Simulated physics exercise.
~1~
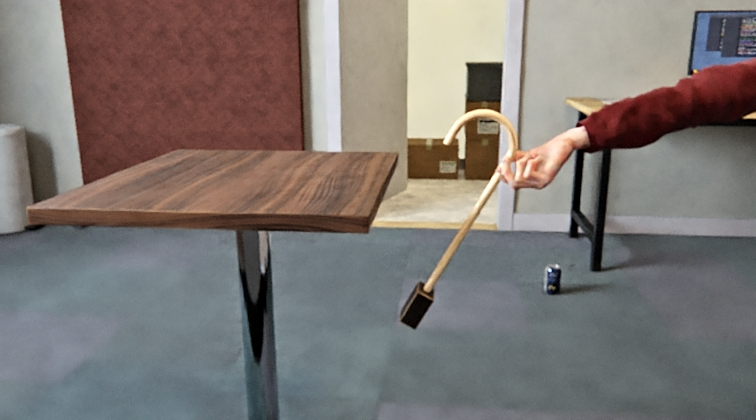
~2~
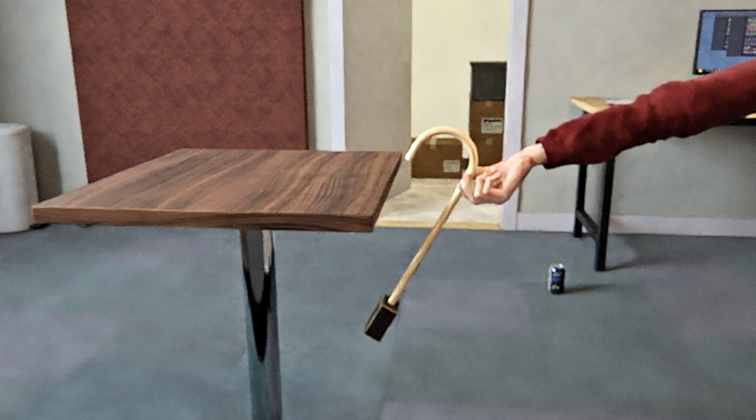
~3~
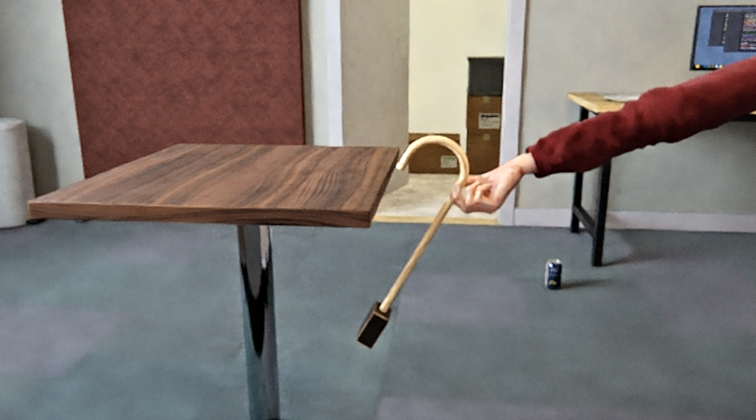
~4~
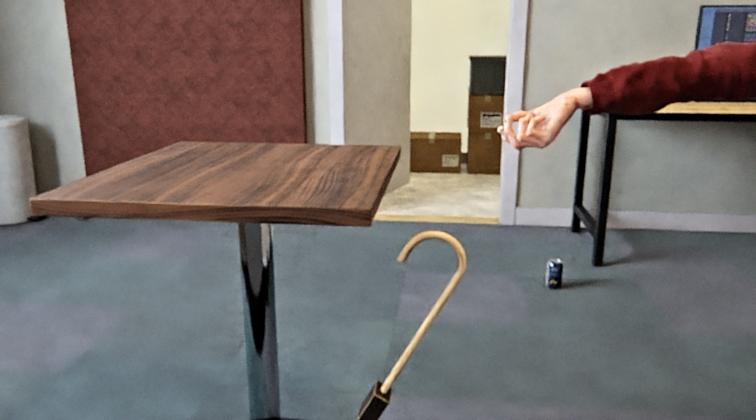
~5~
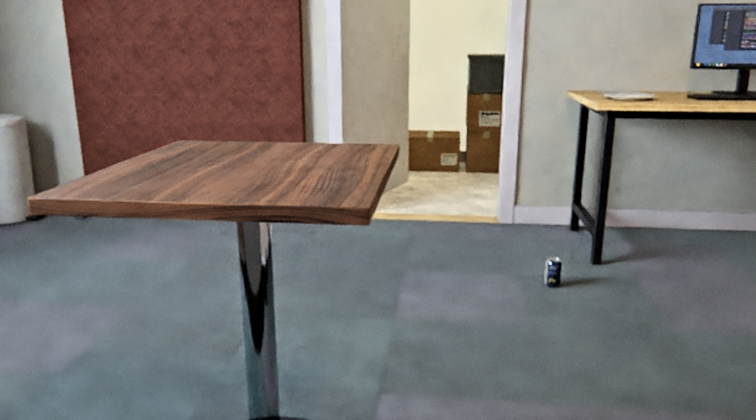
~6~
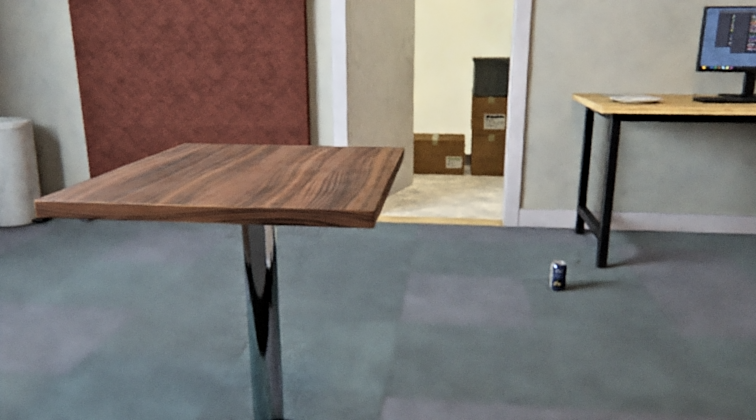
Beside a small wooden table, a hand hooking a black-ended wooden cane at the edge, letting go, the cane dropping from view.
